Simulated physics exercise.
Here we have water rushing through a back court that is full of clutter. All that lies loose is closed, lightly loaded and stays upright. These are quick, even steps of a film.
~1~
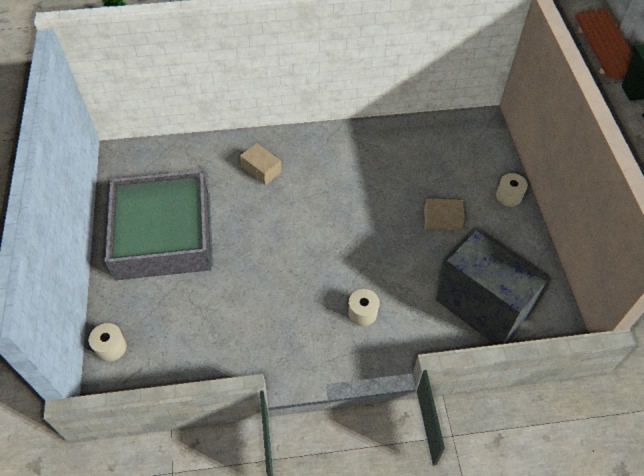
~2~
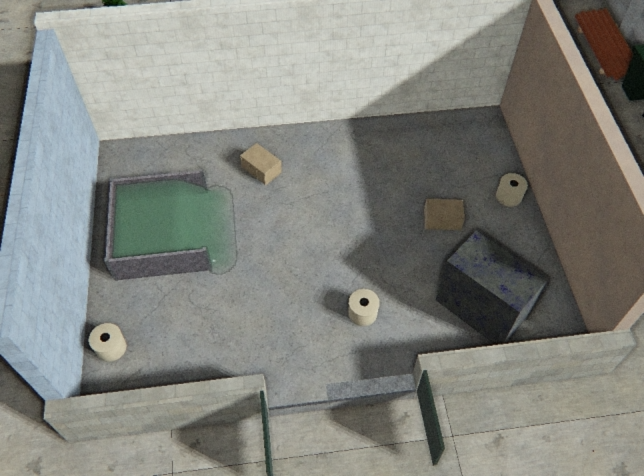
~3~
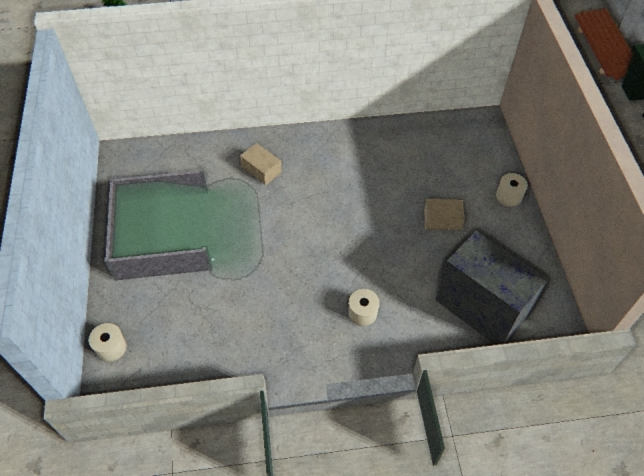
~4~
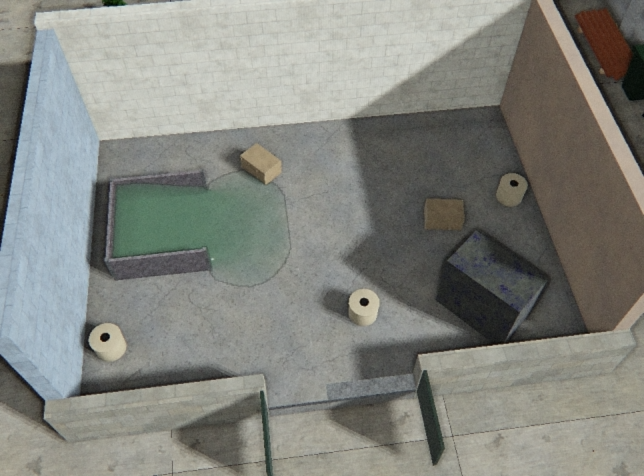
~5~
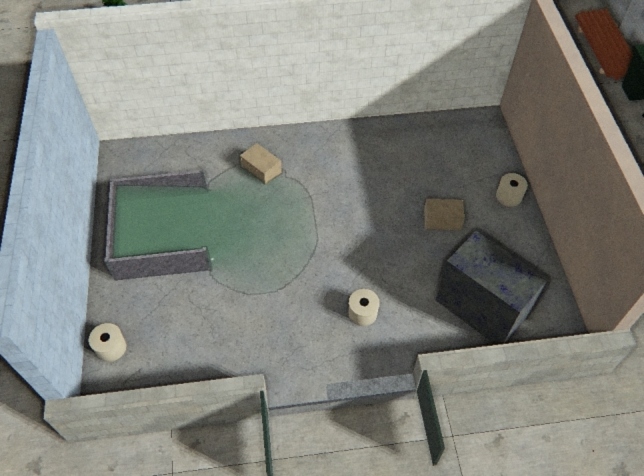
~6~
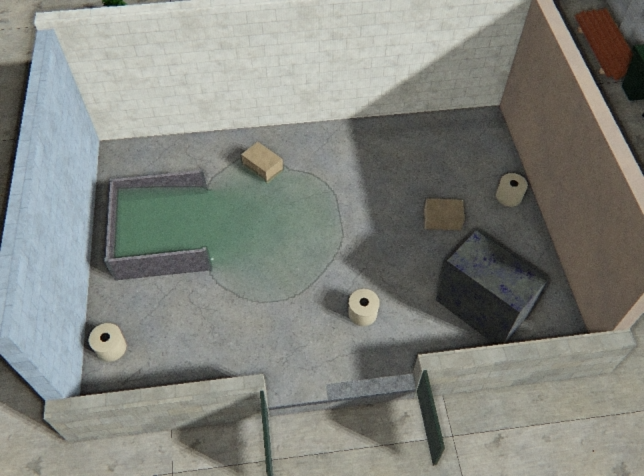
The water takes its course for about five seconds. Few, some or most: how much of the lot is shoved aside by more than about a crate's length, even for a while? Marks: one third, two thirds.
Share: Two thirds or above.
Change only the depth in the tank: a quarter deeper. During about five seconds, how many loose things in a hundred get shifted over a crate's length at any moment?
I make it 80 per cent.
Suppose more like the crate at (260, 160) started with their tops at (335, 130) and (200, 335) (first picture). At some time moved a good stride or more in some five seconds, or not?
As listed: Moved that far, never so far.
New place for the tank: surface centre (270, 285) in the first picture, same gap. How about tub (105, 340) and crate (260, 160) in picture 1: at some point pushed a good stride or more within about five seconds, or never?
In that order: No, short of that.
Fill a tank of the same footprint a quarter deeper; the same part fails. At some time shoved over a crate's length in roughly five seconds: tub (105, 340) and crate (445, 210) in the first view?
As listed: No, yes.
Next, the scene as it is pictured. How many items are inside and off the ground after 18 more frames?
3 of them.
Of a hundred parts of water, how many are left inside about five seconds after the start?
Some 98 per cent.
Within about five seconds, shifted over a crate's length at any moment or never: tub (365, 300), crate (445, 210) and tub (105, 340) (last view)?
As listed: Pushed that far, swept aside, short of that.
A moment on, 0 of 5 are well off their spots; 0 afloat.
Next, 2 of 5 are well off their spots; 1 afloat.
Later, 3 of 5 are well off their spots; 3 afloat.
In the end, 4 of 5 are well off their spots, and 4 have been at some point; 3 afloat.
